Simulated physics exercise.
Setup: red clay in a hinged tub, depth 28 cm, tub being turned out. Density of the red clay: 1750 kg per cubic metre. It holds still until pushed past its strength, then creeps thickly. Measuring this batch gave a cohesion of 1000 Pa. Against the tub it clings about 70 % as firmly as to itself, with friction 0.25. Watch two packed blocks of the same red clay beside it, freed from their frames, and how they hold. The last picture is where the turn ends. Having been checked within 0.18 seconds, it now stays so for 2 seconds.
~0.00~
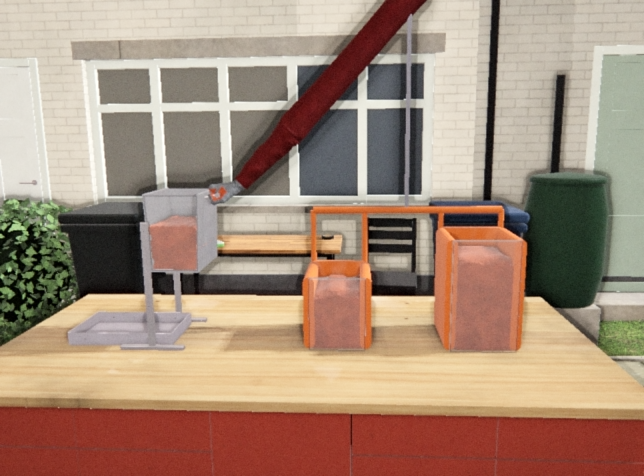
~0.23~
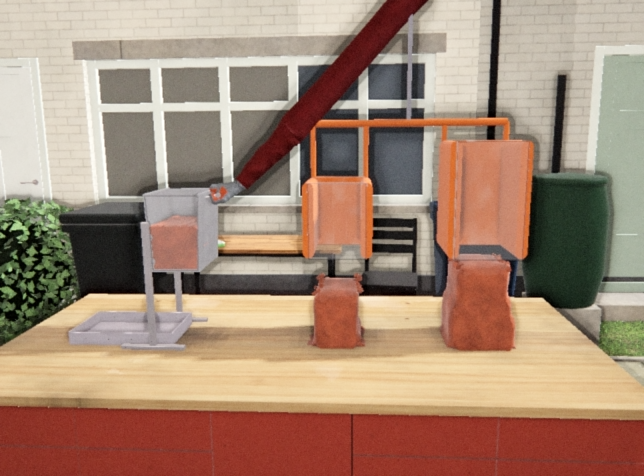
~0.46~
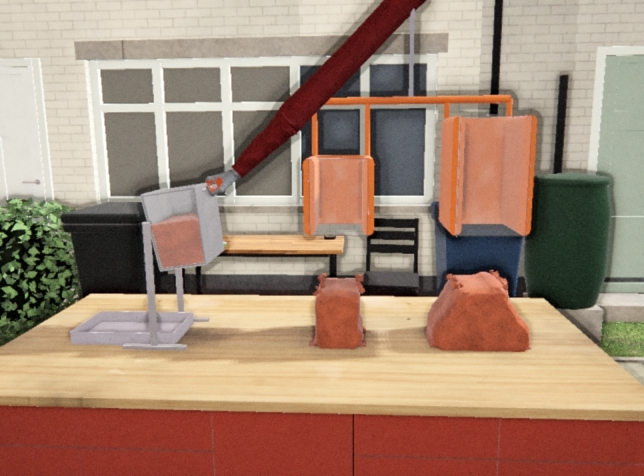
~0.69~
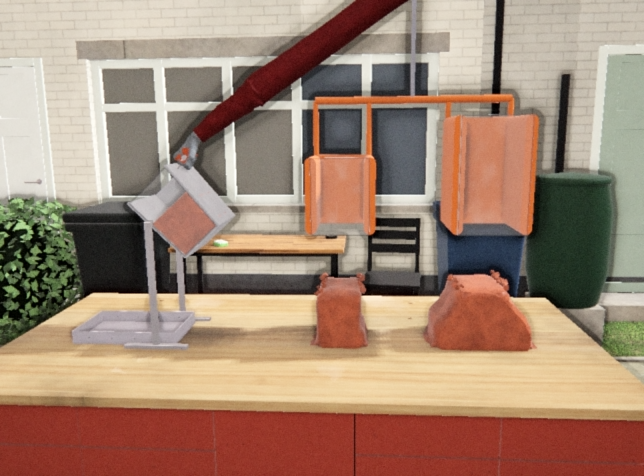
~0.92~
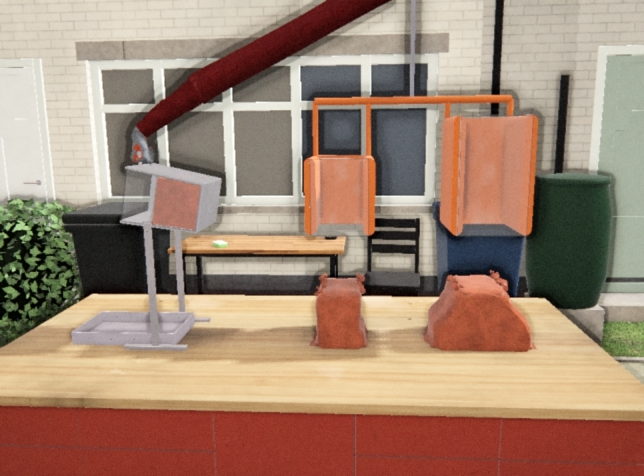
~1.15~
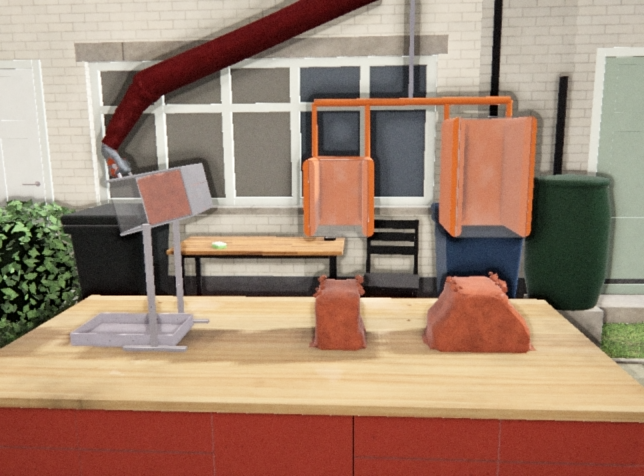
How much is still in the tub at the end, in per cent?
Around 100 percent.
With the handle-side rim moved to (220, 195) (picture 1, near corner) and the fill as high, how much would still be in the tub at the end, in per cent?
Then about 45 %.
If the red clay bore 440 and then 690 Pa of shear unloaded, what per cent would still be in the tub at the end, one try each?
Expect about 65 in a hundred, then about 100 in a hundred.
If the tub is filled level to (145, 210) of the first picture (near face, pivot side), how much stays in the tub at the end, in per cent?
In that case, around 100 percent.
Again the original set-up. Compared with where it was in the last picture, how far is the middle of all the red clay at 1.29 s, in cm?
0 cm.
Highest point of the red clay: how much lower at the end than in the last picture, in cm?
0 cm or so.
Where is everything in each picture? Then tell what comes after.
Handle-side rim at (196, 195), tilt 0 degrees; highest point of the red clay at (165, 226); test blocks 22 cm, 34 cm high (left to right), in the first picture.
Handle-side rim at (197, 195), tilt 0 degrees; highest point of the red clay at (166, 226); test blocks 22 cm, 31 cm high (left to right), in the second picture.
Handle-side rim at (193, 188), tilt 8 degrees; highest point of the red clay at (193, 220); test blocks 22 cm, 24 cm high (left to right), in the third picture.
Handle-side rim at (164, 167), tilt 43 degrees; highest point of the red clay at (185, 194); test blocks 22 cm, 23 cm high (left to right), in the fourth picture.
Handle-side rim at (126, 169), tilt 80 degrees; highest point of the red clay at (160, 178); test blocks 22 cm, 23 cm high (left to right), in the fifth picture.
Handle-side rim at (107, 183), tilt 102 degrees; highest point of the red clay at (175, 171); test blocks 22 cm, 23 cm high (left to right), in the sixth picture.
By 1.29 s, the tub is at 102 degrees and holds 100 %.
By 1.46 s, the tub is at 102 degrees and holds 100 %.
By 1.63 s, the tub is at 102 degrees and holds 100 %.
By 1.80 s, the tub is at 102 degrees and holds 100 %.
By 3.15 s, at the end, the tub is at 102 degrees and holds 100 %.
